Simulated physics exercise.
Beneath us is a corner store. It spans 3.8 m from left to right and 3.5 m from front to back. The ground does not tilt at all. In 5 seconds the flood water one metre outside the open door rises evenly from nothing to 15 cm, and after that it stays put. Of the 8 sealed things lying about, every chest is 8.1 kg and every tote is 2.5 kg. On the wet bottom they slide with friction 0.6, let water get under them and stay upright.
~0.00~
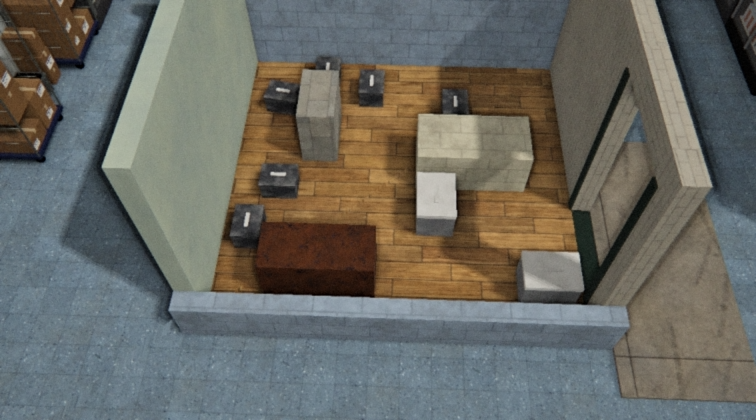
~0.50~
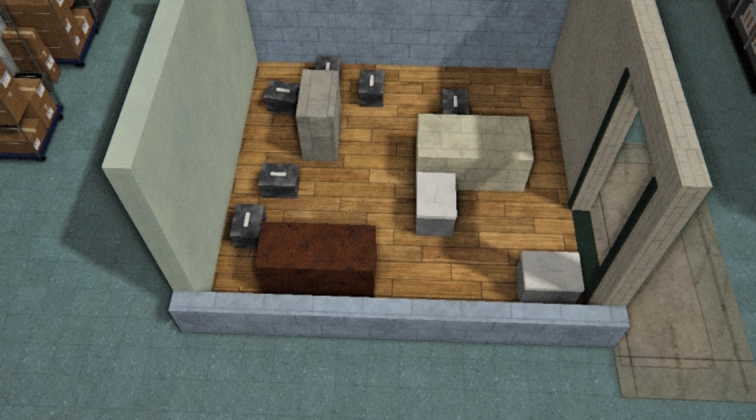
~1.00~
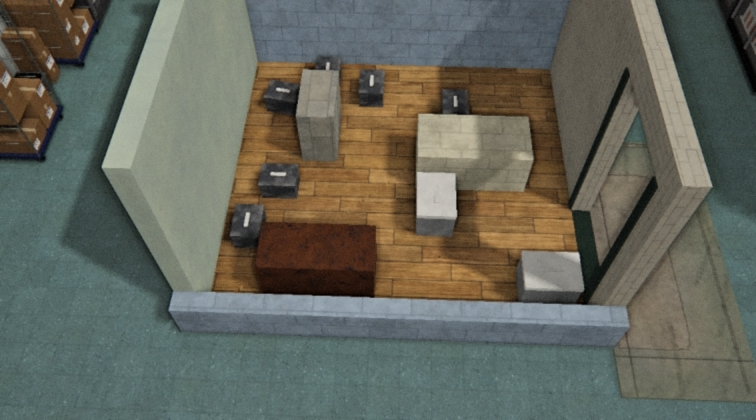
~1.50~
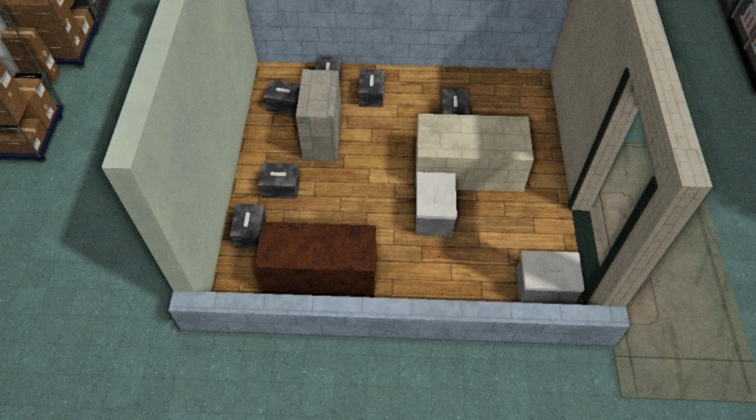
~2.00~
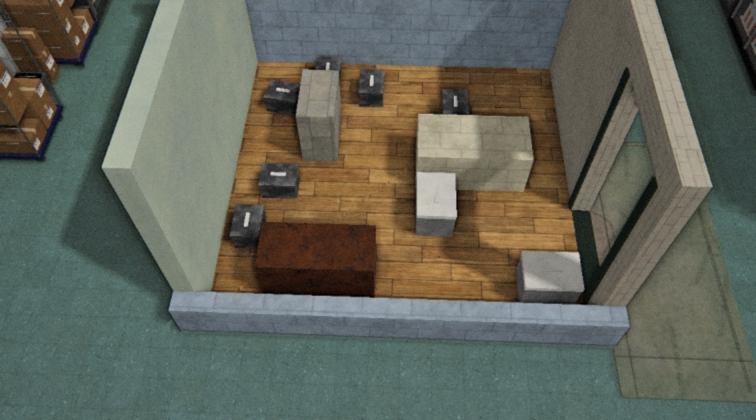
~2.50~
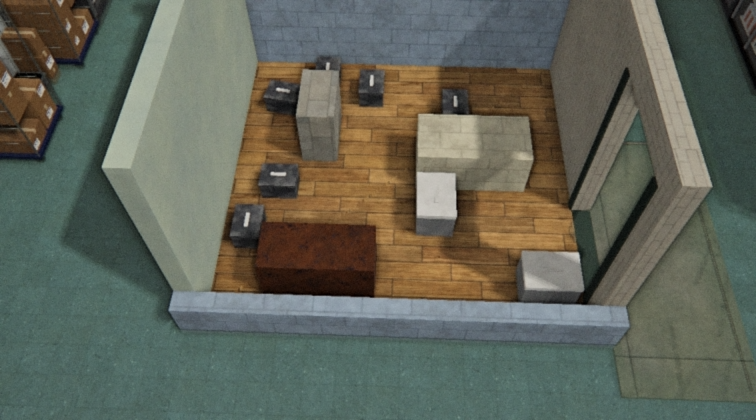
A small shop room with a plank floor, pale green left wall and beige right wall with a doorway is seen from high above its low blue front wall. Dark grey boxes sit mostly at left and back, around grey, cream, white and reddish-brown blocks, with stacked cartons outside at upper left. Nothing inside visibly moves and the camera stays still, while the blue outer floor turns teal and the brown path grows greener.
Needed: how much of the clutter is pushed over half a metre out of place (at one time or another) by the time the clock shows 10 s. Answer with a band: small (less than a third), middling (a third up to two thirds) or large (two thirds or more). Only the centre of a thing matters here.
Middling.
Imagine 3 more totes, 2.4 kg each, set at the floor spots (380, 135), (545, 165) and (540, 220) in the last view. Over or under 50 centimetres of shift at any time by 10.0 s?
Within the limit; within the limit; beyond the limit.
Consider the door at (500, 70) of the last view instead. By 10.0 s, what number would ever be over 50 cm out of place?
Result: 3.
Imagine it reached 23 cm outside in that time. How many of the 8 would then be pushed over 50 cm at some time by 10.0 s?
6.
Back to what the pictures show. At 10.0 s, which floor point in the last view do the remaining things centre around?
Around (323, 129).
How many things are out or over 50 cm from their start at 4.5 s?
By my reckoning, 0.
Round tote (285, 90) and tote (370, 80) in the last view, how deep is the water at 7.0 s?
First roughly 0 cm, second roughly 0 cm.
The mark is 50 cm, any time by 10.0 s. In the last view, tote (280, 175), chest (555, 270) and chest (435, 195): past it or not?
In turn: Above the mark, above the mark, above the mark.
After 3.5 s 0 of 8 are over 50 cm from their spots; 0 afloat.
After 4.5 s 0 of 8 are over 50 cm from their spots; 0 afloat.
After 7.0 s 2 of 8 are over 50 cm from their spots; 1 afloat.
After 10.0 s 4 of 8 are over 50 cm from their spots, and 4 have been at some point; 6 afloat.
